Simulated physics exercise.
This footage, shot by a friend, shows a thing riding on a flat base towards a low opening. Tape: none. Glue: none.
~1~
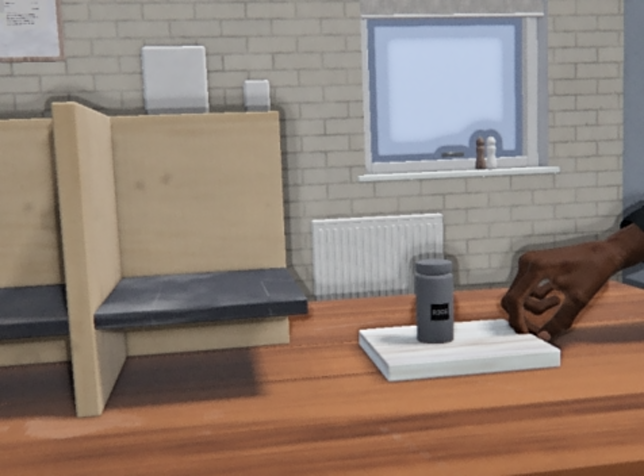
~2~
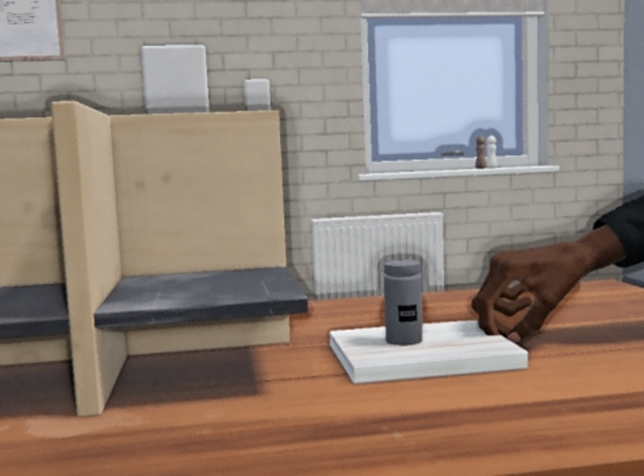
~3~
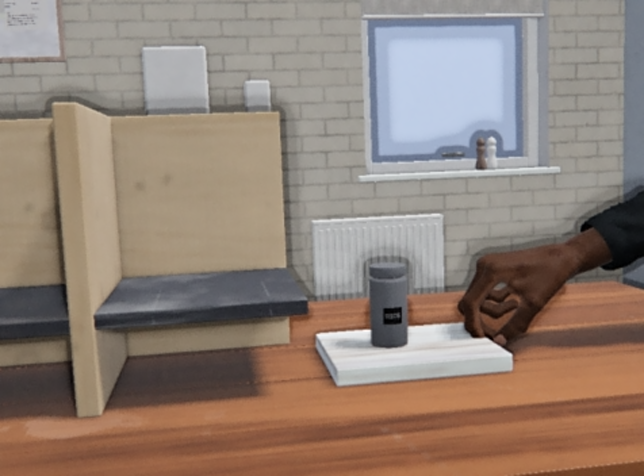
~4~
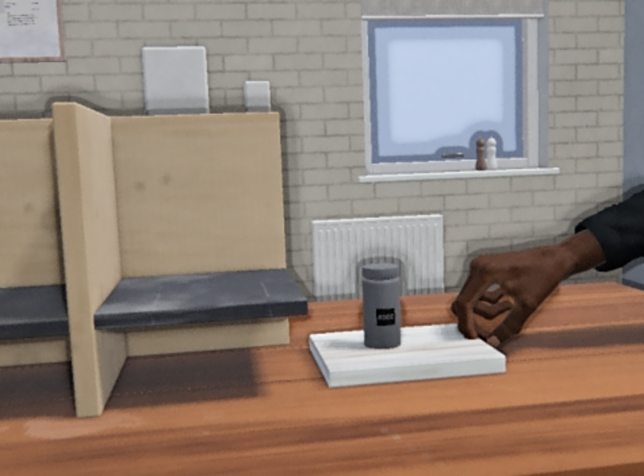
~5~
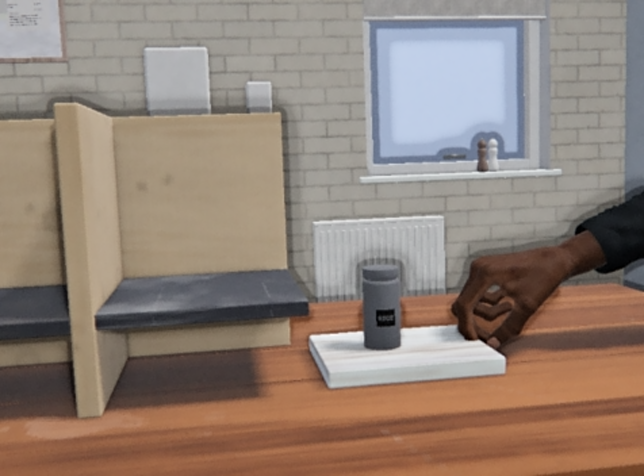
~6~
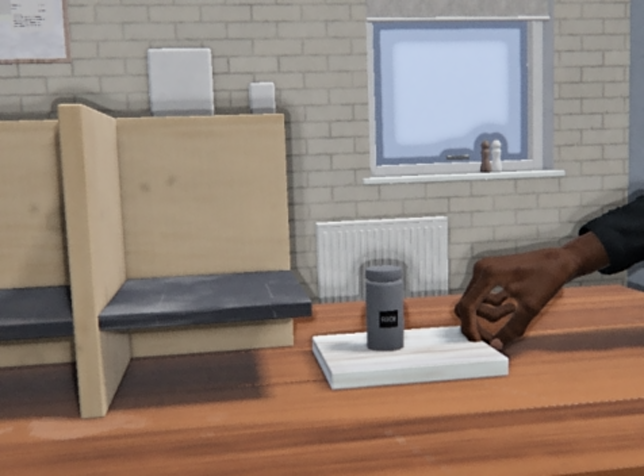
A room with a pale brick wall is seen from the front, at about the height of a brown wooden surface. A dark grey shaker stands on a white board at right, with a tan partition and dark shelf at left and a radiator and window behind. A hand at the board's right end slides it left with the shaker upright, slowing to almost nothing, as the view shifts very slightly.
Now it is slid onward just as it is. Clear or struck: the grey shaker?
It will get clipped going in.
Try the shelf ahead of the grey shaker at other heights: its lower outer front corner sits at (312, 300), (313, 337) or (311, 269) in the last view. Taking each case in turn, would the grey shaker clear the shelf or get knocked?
In turn it hits the shelf; hits the shelf; goes underneath.
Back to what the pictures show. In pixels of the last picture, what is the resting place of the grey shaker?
Looks like it settles somewhere around (284, 337).
Then, 1.18 s later than the last frame, grey shaker tilted by 13° near (317, 310).
Then, 1.44 s later than the last frame, grey shaker tilted by 53° near (320, 314).
When it is over, the grey shaker strikes the shelf, near (283, 337).
